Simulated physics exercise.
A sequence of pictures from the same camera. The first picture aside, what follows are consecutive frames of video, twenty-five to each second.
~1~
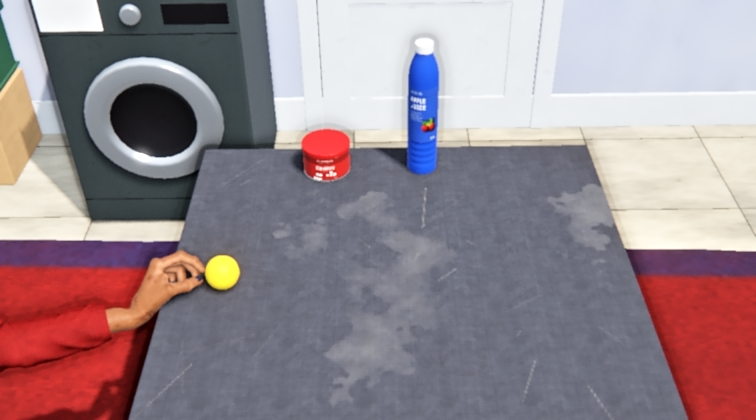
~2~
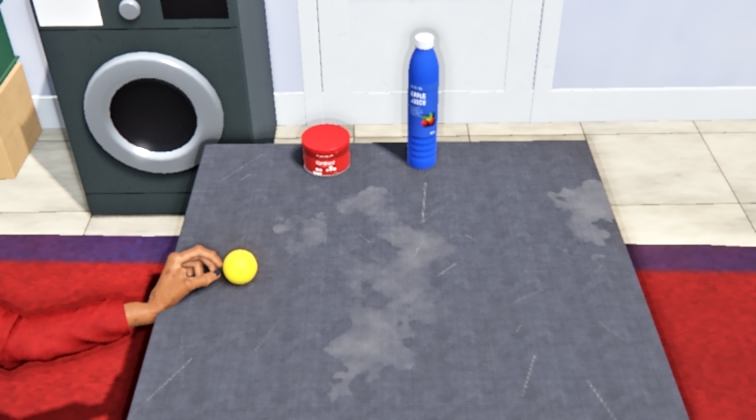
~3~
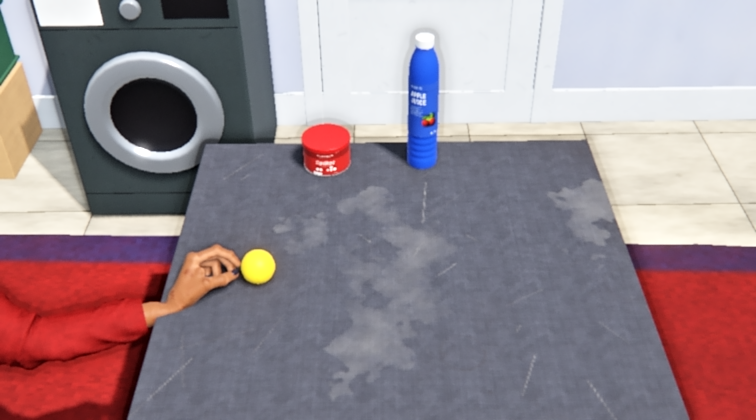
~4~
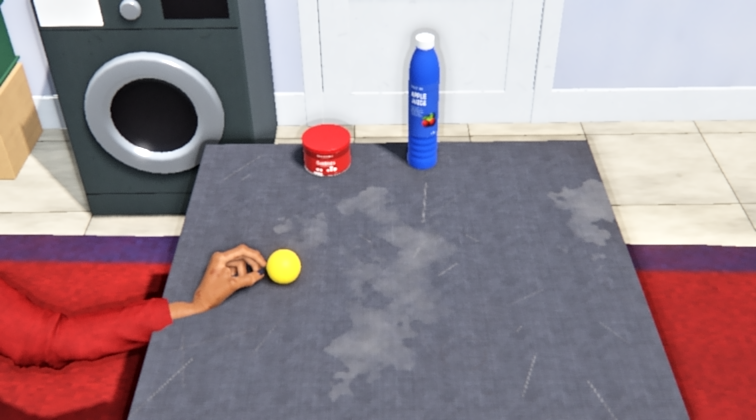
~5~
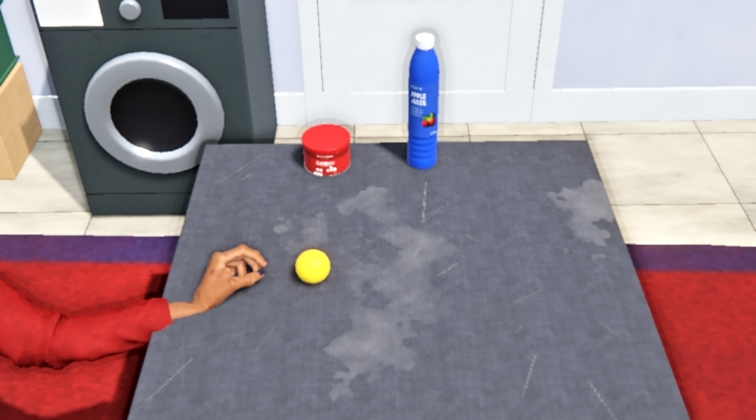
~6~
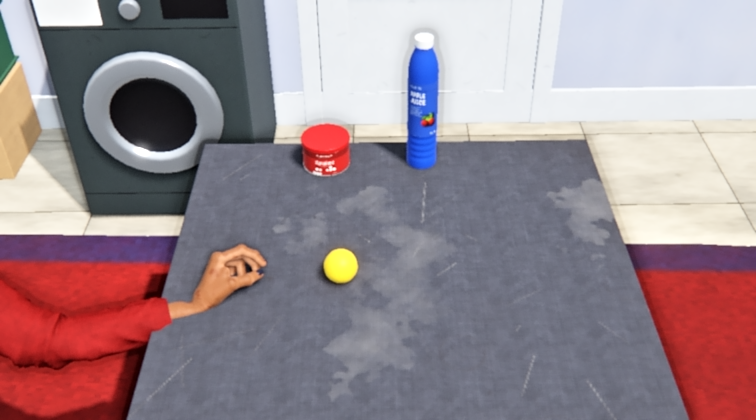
A yellow lemon, round as a ball, moves rightward across the left part of a worn dark grey surface, a red-sleeved hand beside it at first, then staying behind as it rolls on alone towards the middle. A red tub and a blue bottle with a white cap stand motionless at the far edge. The steady camera looks down on a room with a dark washing machine, white door, pale tiles and red rugs.
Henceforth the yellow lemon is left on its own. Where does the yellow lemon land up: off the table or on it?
Off the table.
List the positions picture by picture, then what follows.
Under the hand; yellow lemon (222, 273), in the first frame.
Under the hand; yellow lemon (240, 267), in the second frame.
Under the hand; yellow lemon (258, 267), in the third frame.
Yellow lemon (284, 267), in the fourth frame.
Yellow lemon (312, 267) shifted about its own width, in the fifth frame.
Yellow lemon (341, 266) shifted well along, in the sixth frame.
Then, 0.30 s on from there, yellow lemon shifted well along near (539, 263).
Then, 0.70 s on from there, yellow lemon now off the table.
In the end, off the table, yellow lemon.
